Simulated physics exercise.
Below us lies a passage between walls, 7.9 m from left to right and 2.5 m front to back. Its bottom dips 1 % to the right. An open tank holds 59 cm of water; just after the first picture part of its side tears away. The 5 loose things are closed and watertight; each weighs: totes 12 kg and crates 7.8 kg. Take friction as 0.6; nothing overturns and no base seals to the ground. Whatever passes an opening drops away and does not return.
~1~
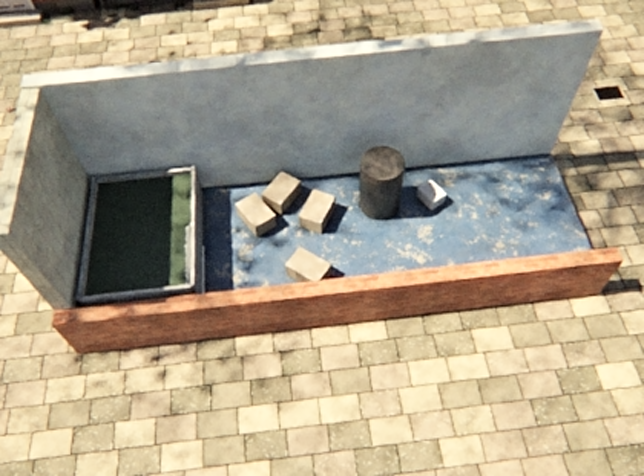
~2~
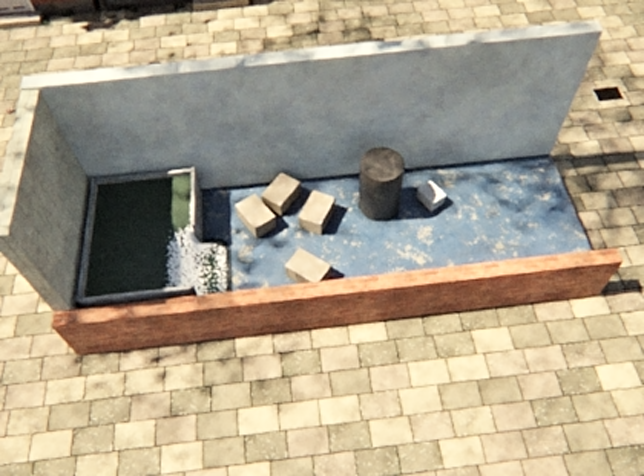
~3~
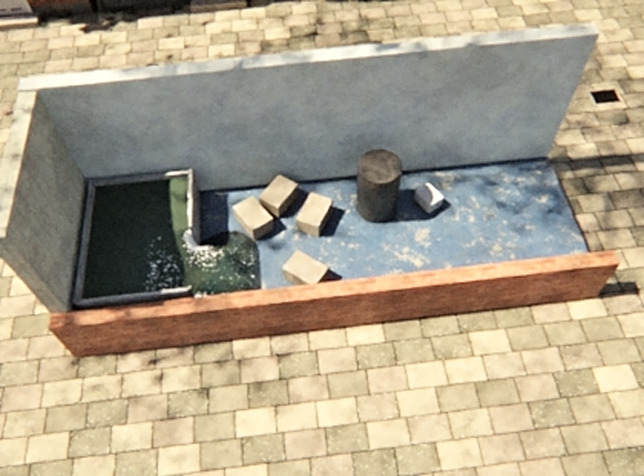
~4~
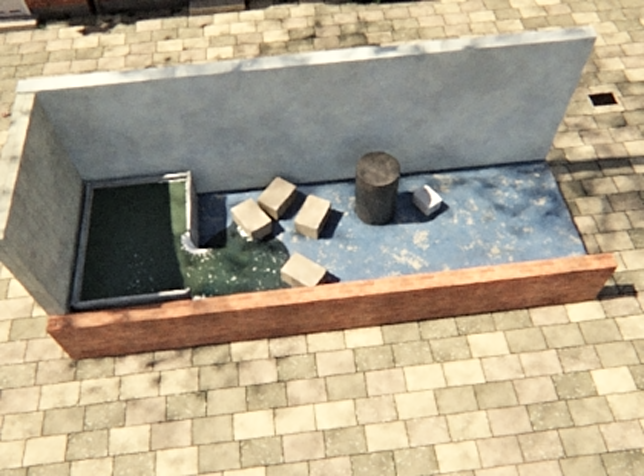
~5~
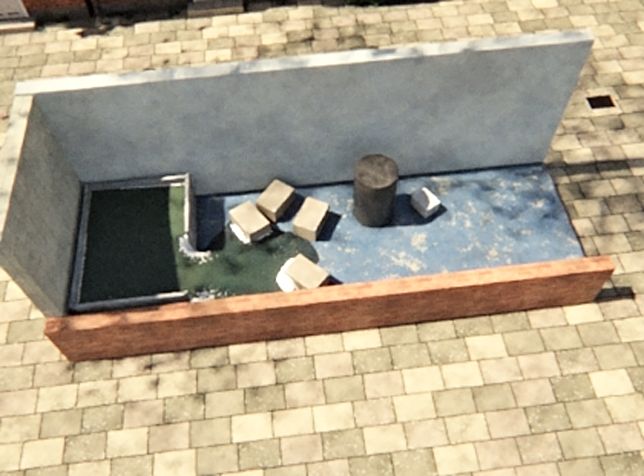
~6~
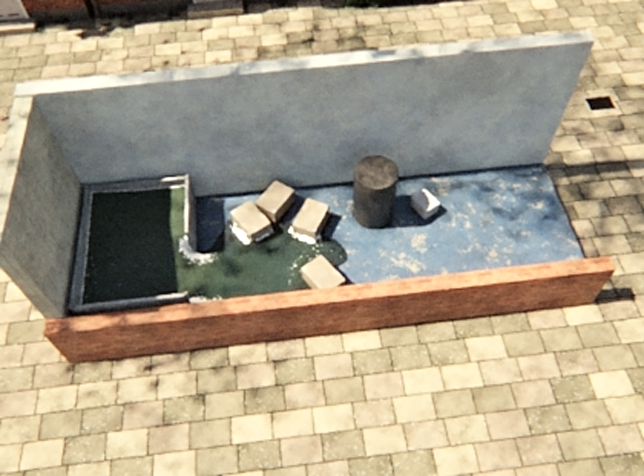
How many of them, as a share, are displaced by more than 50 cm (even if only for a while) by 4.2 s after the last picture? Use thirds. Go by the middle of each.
That comes to between one and two thirds.
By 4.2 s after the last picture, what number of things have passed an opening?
By then 1.
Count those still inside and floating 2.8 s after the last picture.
2 of them.
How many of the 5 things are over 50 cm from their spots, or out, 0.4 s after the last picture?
By then 1.
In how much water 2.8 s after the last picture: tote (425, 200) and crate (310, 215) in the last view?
About 5 and 11 cm.
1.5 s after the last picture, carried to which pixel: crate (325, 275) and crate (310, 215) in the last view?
Around (566, 245) and (343, 184).
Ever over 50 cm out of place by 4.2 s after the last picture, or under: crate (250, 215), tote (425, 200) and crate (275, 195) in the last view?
In that order: Less, less, less.
Then, 0.4 s after the last picture 1 of 5 are over 50 cm from their spots; 0 afloat.
Then, 1.5 s after the last picture 2 of 5 are over 50 cm from their spots; 2 afloat.
Then, 2.8 s after the last picture 2 of 5 are over 50 cm from their spots; 2 afloat.
Then, 4.2 s after the last picture 2 of 5 are over 50 cm from their spots, and 2 have been at some point; 2 afloat.
